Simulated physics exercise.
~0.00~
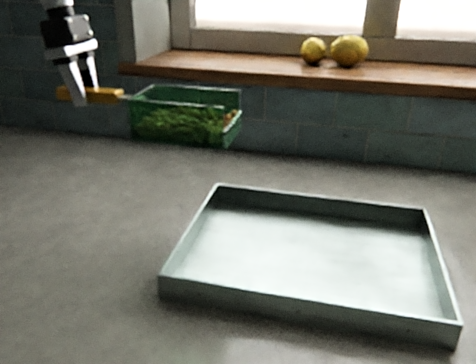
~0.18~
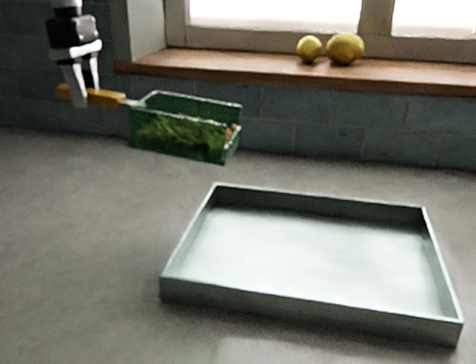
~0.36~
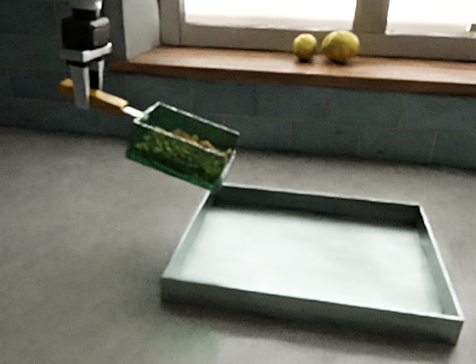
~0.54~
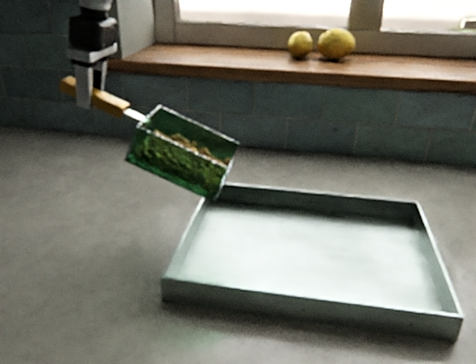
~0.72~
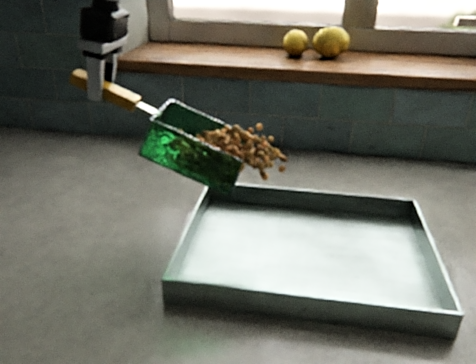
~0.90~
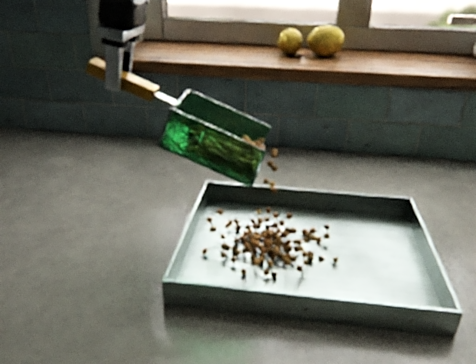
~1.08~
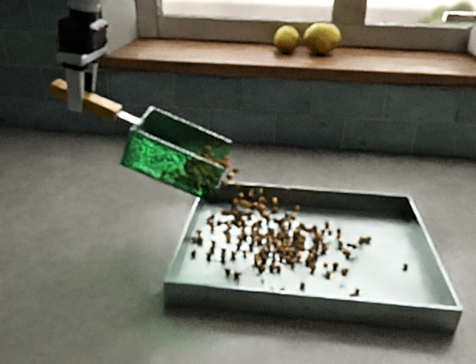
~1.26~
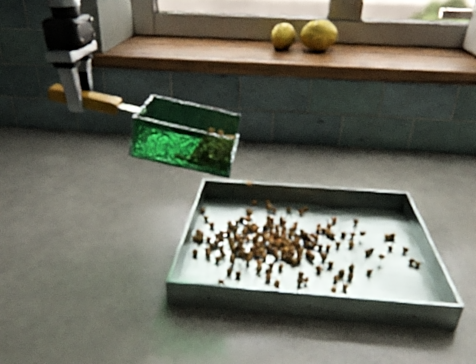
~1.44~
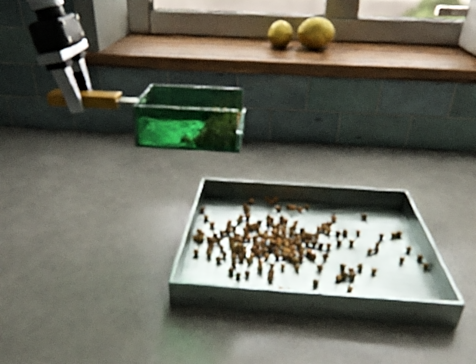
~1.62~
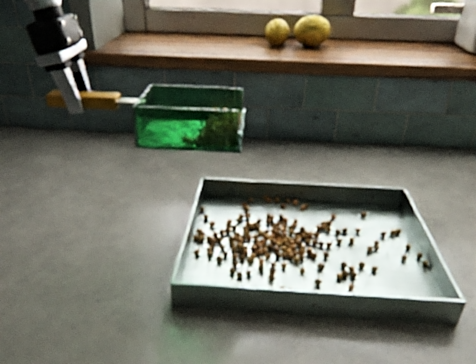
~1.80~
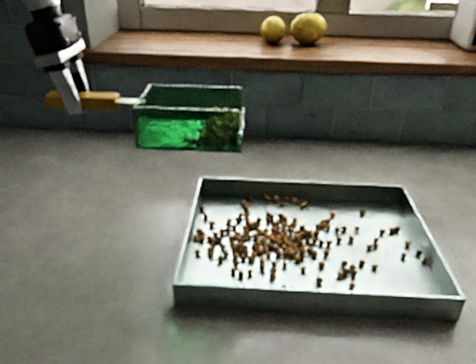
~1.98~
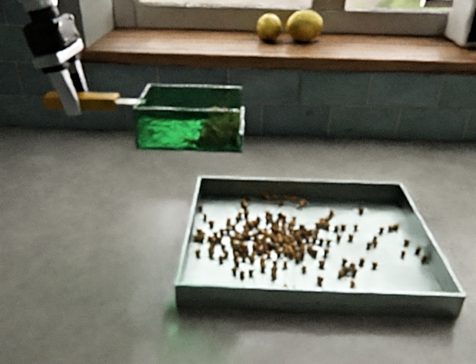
A robot arm tips a green box, spills brown pieces into a tray, and levels it.
